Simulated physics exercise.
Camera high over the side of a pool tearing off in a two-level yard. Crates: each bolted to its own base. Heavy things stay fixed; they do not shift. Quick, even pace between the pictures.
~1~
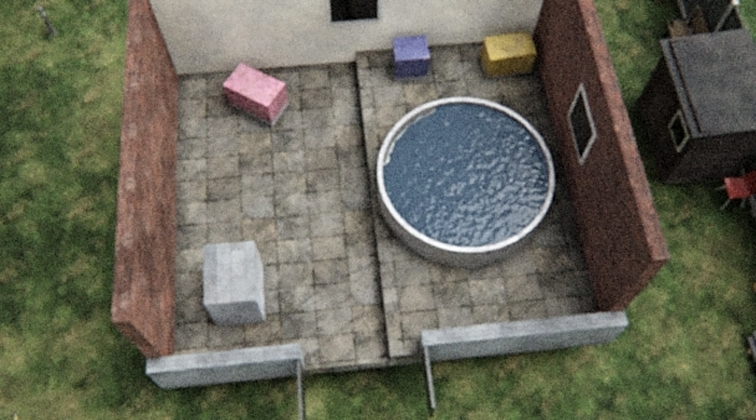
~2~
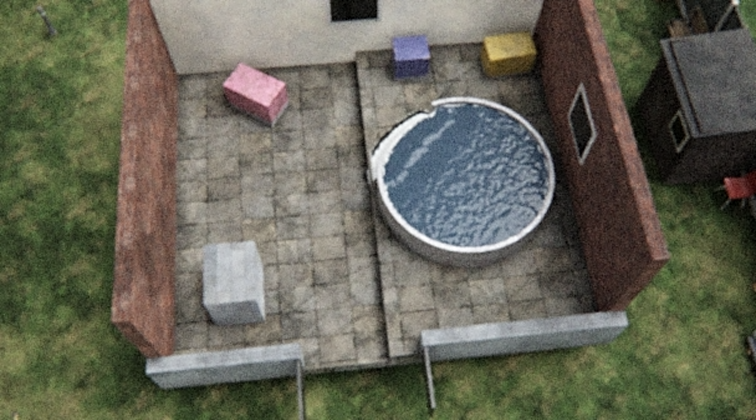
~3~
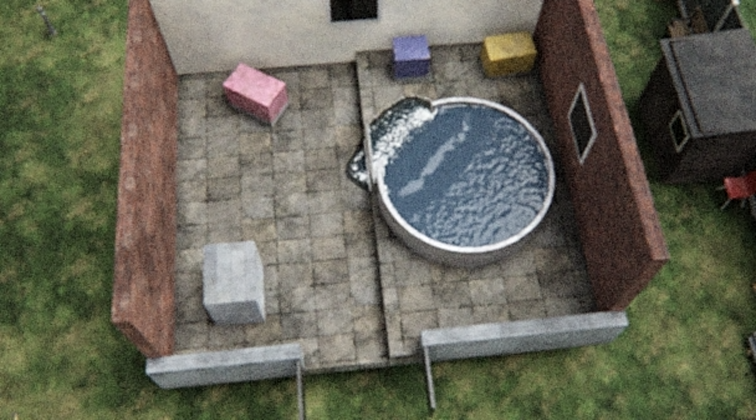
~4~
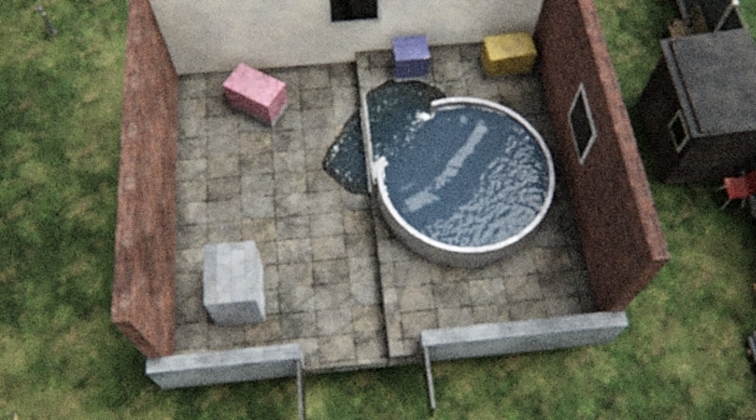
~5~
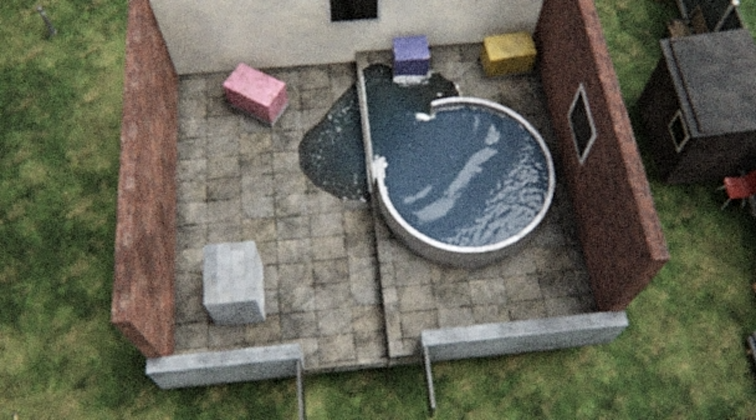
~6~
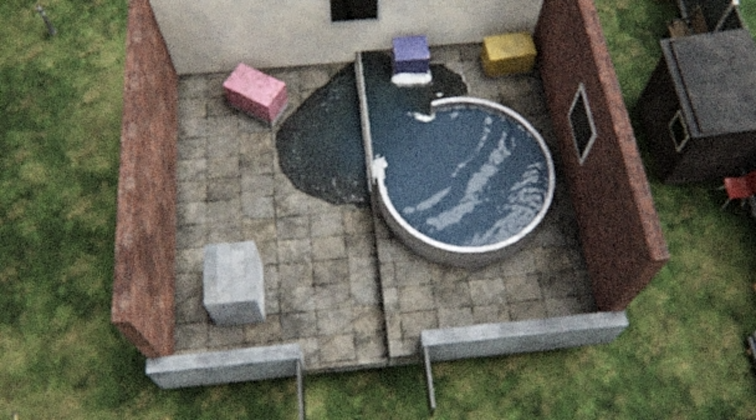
Water bursting through the upper left rim of a round pool and spreading dark across a walled, paved yard around a purple box.
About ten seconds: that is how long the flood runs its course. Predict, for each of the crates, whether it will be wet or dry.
As I see it, the pink crate meets the water; the yellow crate meets the water; the blue crate meets the water.
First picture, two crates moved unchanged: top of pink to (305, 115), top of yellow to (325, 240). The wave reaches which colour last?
The last one is the crate marked yellow.
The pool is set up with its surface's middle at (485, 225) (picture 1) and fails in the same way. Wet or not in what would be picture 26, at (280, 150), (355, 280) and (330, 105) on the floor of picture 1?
Submerged, untouched, submerged.
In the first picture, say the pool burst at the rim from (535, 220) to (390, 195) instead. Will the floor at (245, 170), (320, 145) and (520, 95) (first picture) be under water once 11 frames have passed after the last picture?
Going through them in turn: Still unsoaked, then still unsoaked, then still unsoaked.
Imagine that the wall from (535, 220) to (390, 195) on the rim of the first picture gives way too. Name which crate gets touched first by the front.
My pick is the yellow crate.
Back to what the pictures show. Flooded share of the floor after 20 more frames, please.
Close to 50 in a hundred, I think.
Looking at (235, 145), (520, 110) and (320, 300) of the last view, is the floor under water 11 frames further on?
Status per point, in sequence: Waterlogged, then unwetted, then unwetted.
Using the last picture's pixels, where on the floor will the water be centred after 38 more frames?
I'd place it roughly at (346, 179).
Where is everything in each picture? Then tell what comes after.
The round pool at (465, 173) is whole and still, in the first frame.
Water pours out on the round pool's far side and has run to a hidden place, in the second frame.
The front is at (426, 103), out from the gap on the round pool's far side, in the third frame.
The front is at (406, 81), out from the gap on the round pool's far side, in the fourth frame.
The front is at (373, 68), out from the gap on the round pool's far side, in the fifth frame.
The front is at (281, 146), out from the gap on the round pool's far side, in the sixth frame.
A moment on, water covers 30 % of the floor; the pink crate water round its plinth, the yellow crate water round its plinth, the blue crate water round its plinth.
Next, water covers 40 % of the floor; the pink crate water round its plinth, the yellow crate water round its plinth, the blue crate water round its plinth.
Then, water covers 50 % of the floor; the pink crate water round its plinth, the yellow crate water round its plinth, the blue crate water round its plinth.
Later, water covers 80 % of the floor; the pink crate water round its plinth, the yellow crate water round its plinth, the blue crate water round its plinth.
In the end, water covers 90 % of the floor; the pink crate was topped, the yellow crate was topped, the blue crate was topped.
